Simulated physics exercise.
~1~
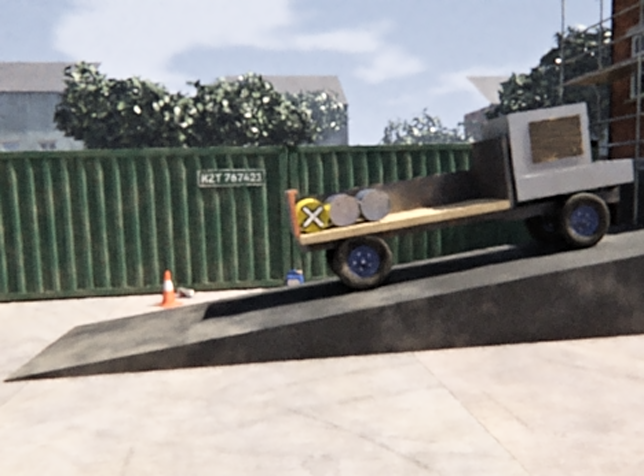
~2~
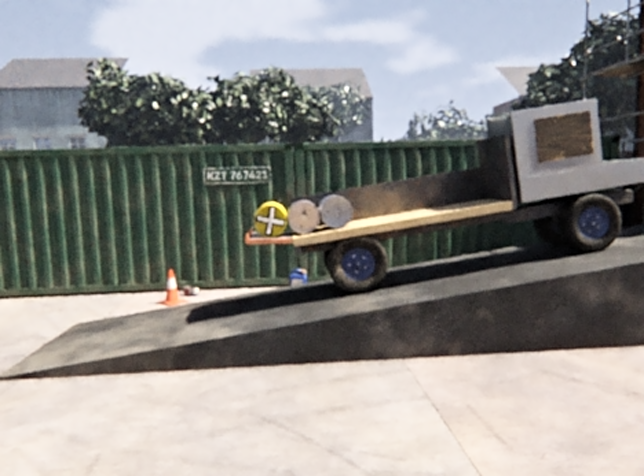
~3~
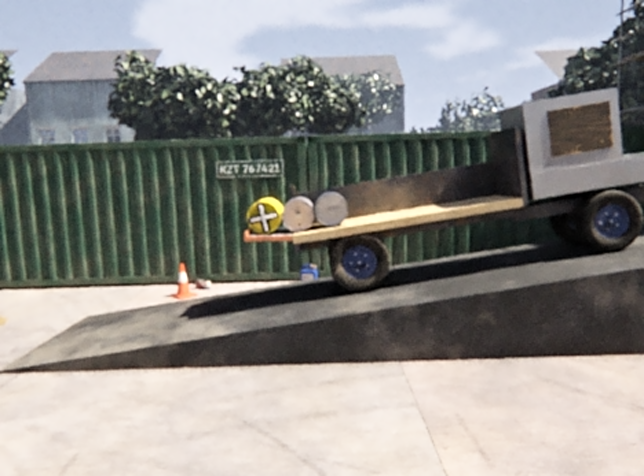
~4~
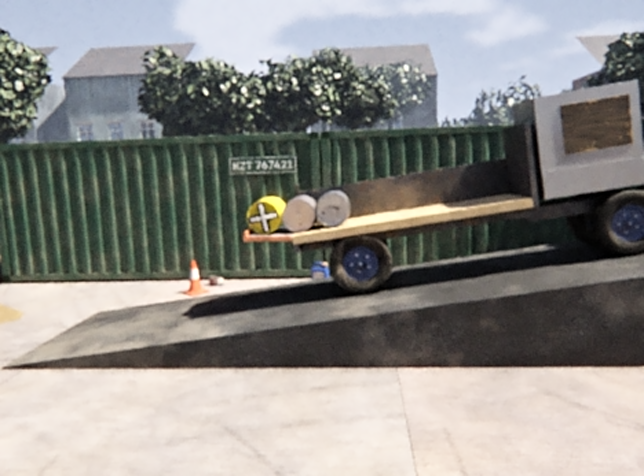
A pick-up's tailgate drops, and three kegs roll left, stopping with the yellow one on it.
